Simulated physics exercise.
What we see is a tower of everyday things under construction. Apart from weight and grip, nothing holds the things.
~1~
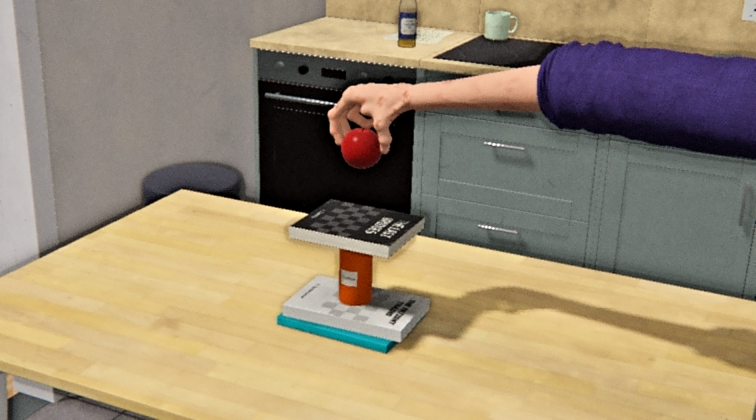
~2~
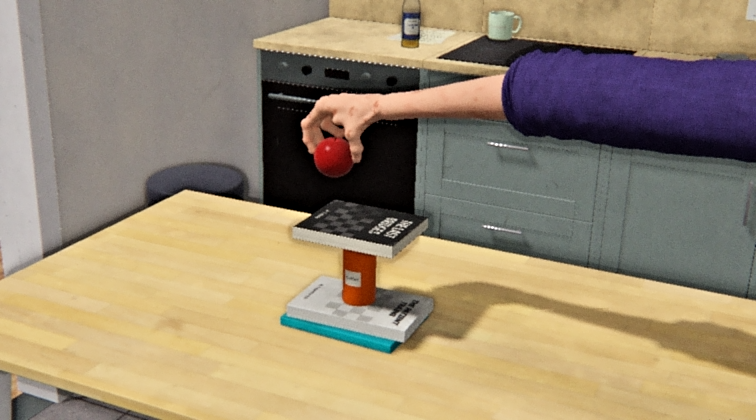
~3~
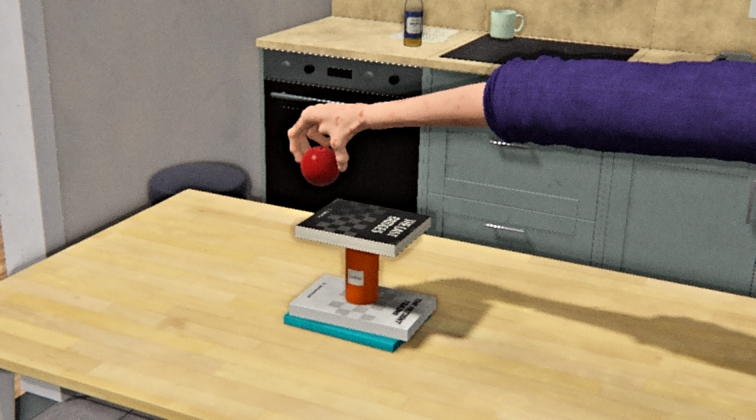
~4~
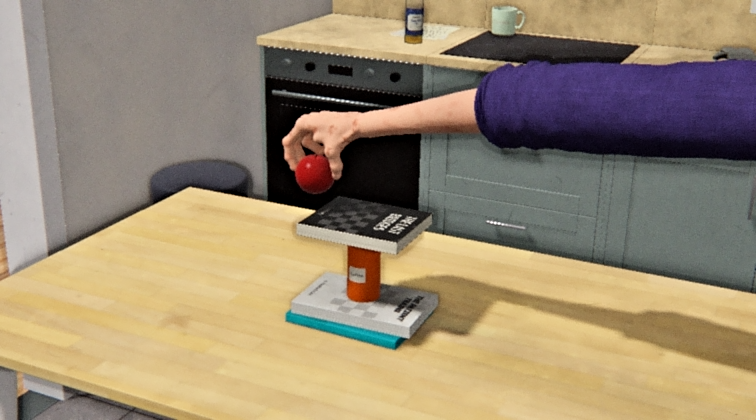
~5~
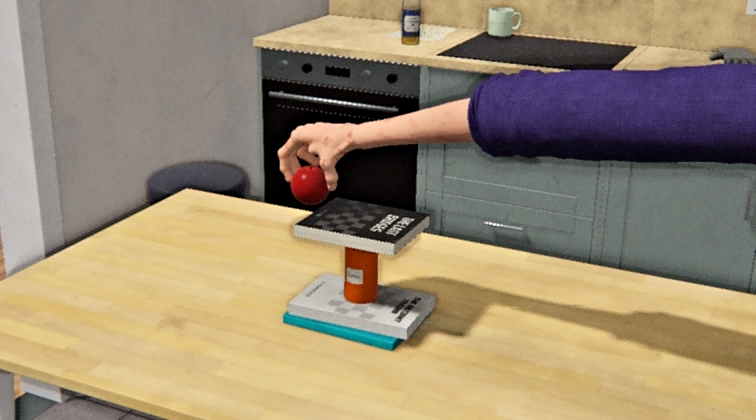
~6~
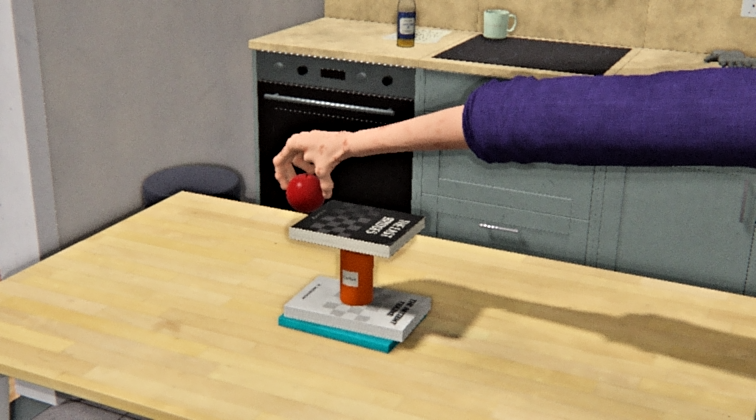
A hand lowers a red apple leftward onto the top book of a small tower.
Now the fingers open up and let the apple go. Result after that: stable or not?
Not stable.
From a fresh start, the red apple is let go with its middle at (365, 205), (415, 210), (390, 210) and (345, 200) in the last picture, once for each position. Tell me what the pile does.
Well, the first time it stays intact, the second time it tips over, the third time it stays intact, and the fourth time it stays intact.
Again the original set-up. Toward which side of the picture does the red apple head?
To the left.
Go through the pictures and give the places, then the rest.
The first picture shows still above its spot; red apple (362, 148).
The second picture shows still above its spot; red apple (334, 157); orange jar (360, 267).
The third picture shows still above its spot; red apple (321, 166).
The fourth picture shows still above its spot; red apple (315, 174); orange jar (364, 263).
The fifth picture shows still above its spot; red apple (310, 185).
The sixth picture shows set down, still held; red apple (306, 193); orange jar (357, 267).
Then, 0.40 s after the last picture, red apple now fallen.
Then, 0.50 s after the last picture, things are still on the move.
Then, 0.60 s after the last picture, as before.
At rest, fallen, red apple; the other 4 in place. Seen from the same camera at the end, red apple near (275, 284). The pile comes apart.
